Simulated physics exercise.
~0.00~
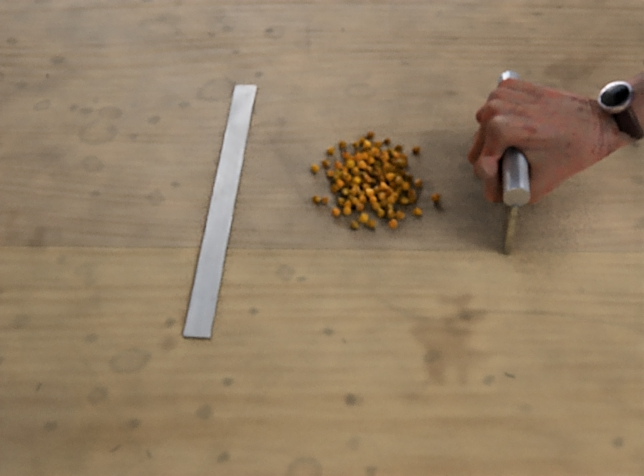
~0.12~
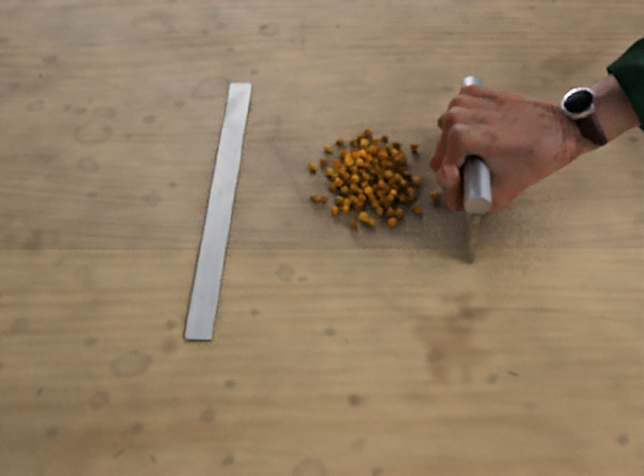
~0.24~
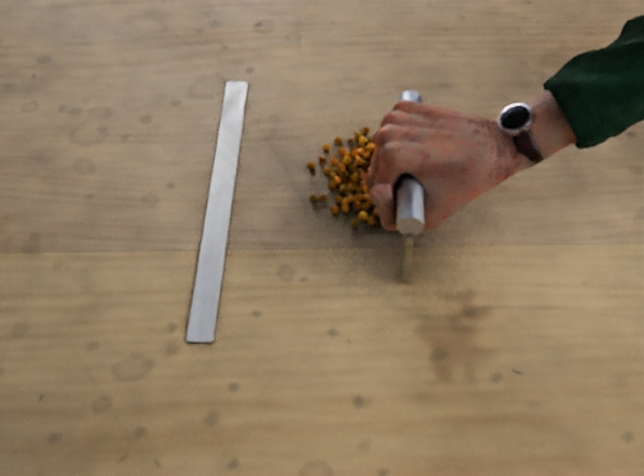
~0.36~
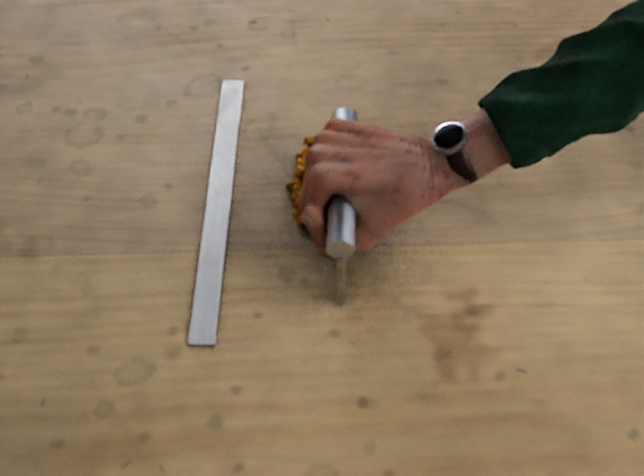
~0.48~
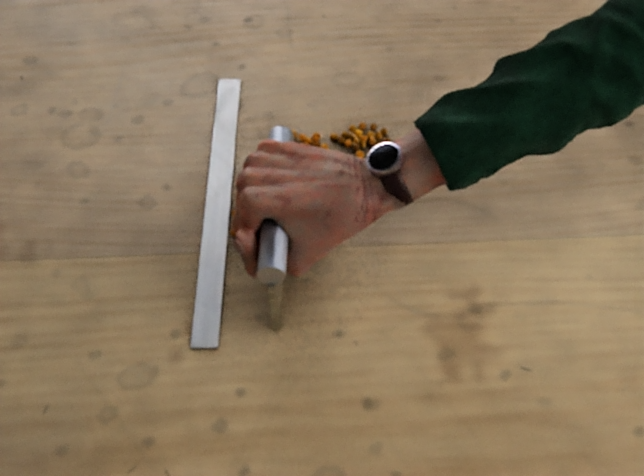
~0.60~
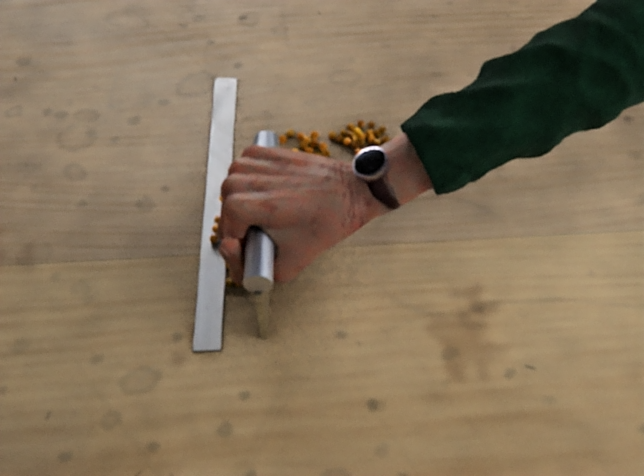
To begin with, a loose pile of orange-yellow kernels sits on a pale wooden table between a flat silvery strip on the left and a hand gripping a metal-handled scraper on the right. The hand, with a watch at the wrist and a dark green sleeve, slides the scraper left until it meets the pile. It keeps pushing, bunching kernels ahead of it towards the strip, while others are left behind near the wrist. Finally the scraper edges up close to the strip, with a few kernels at the strip's edge and others scattered behind the hand.
